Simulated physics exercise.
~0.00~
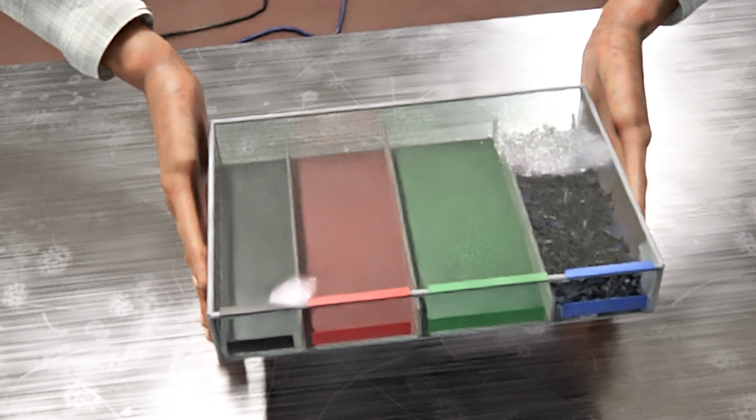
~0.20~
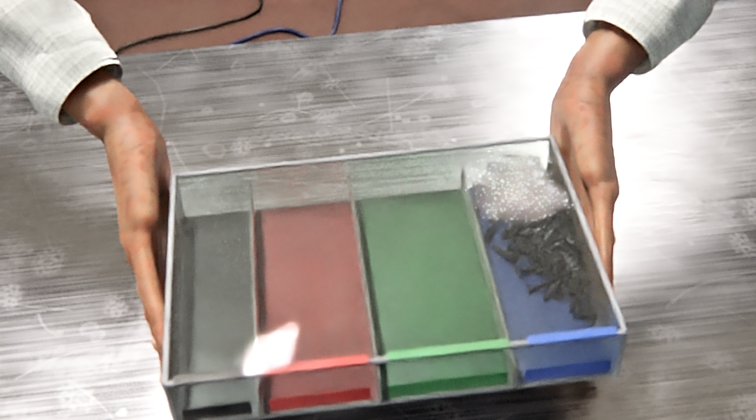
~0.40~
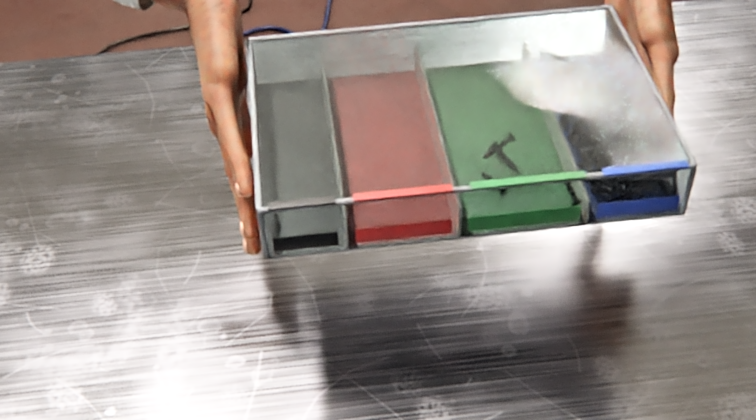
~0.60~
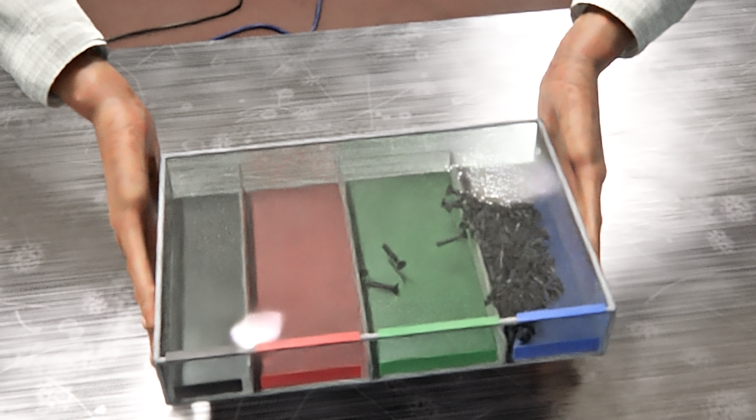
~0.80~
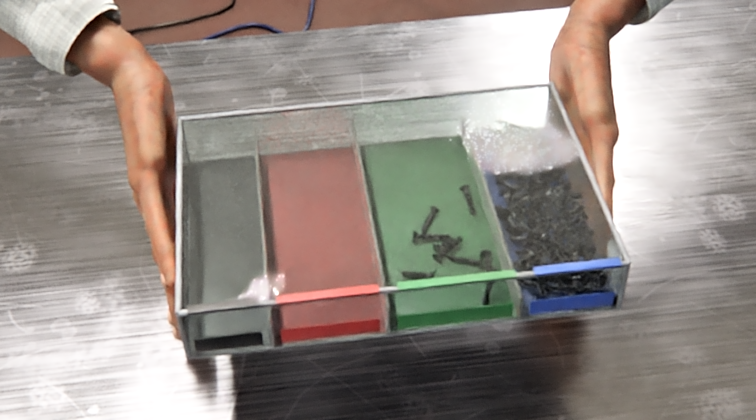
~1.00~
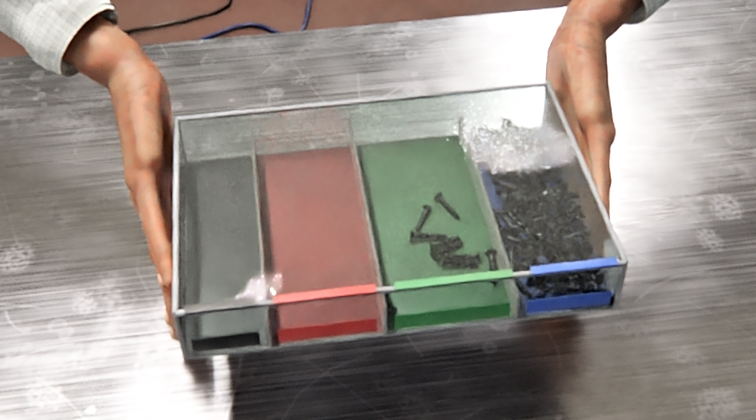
A clear-lidded box of black screws, held in two hands, was shaken back and forth above a metal table, and a few screws slid from the blue section into the green one, while most ended up still in the blue.
